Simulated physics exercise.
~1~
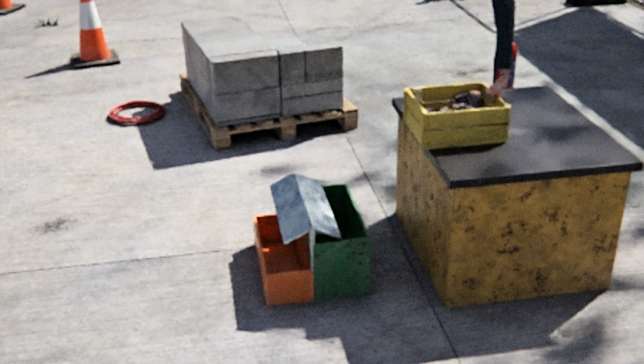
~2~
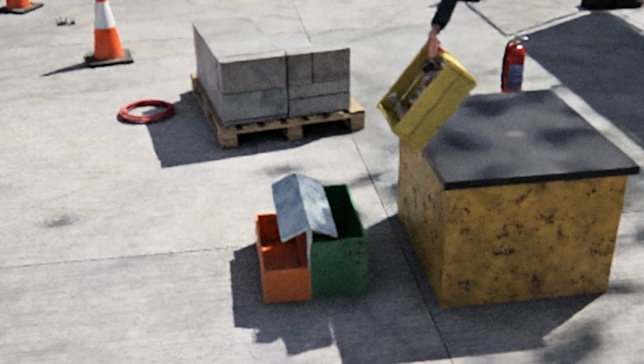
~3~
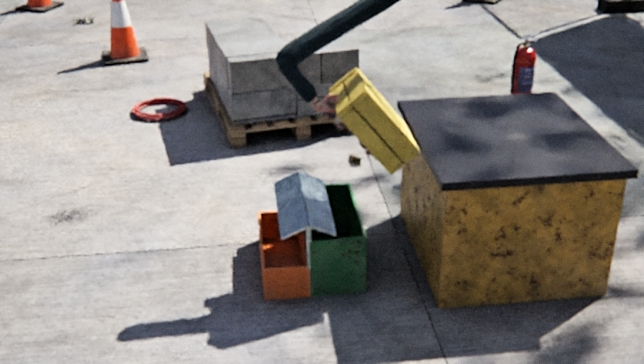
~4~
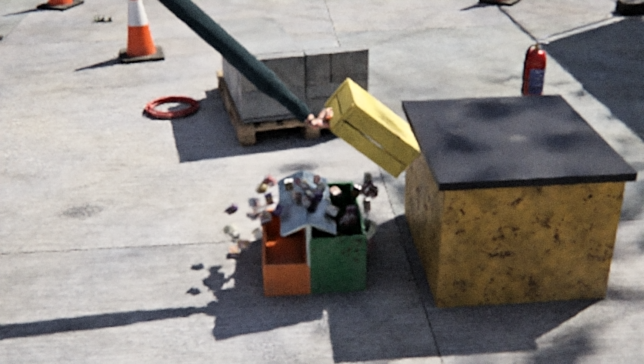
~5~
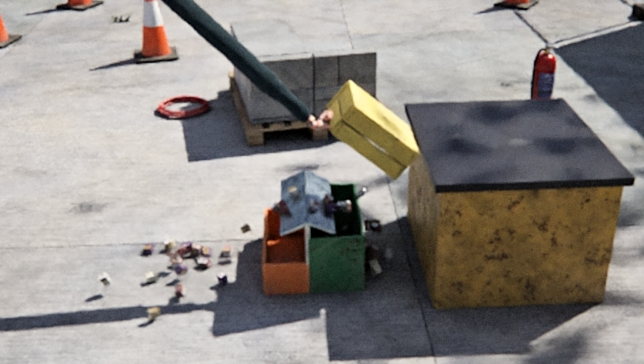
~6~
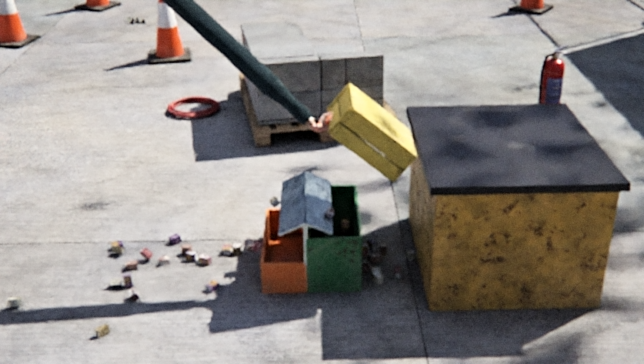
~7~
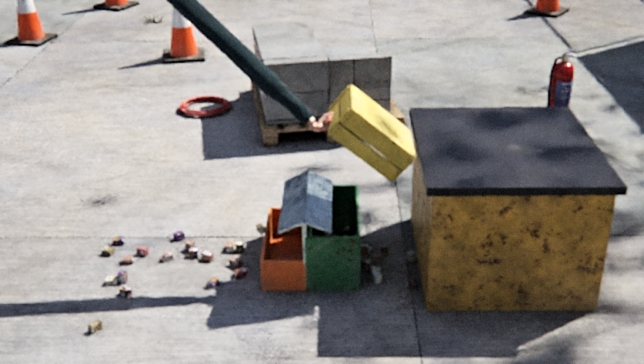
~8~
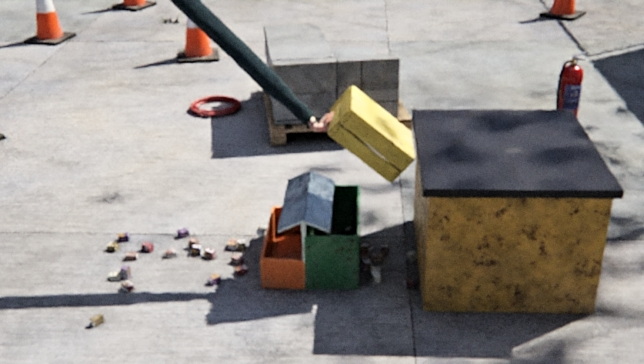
We see an arm tip a yellow box off a dark-topped bench, spilling small cartons over a roof-shaped splitter above green and orange bins; some drop into the green bin, while others end up scattered on the ground on both sides, the box still held tilted.
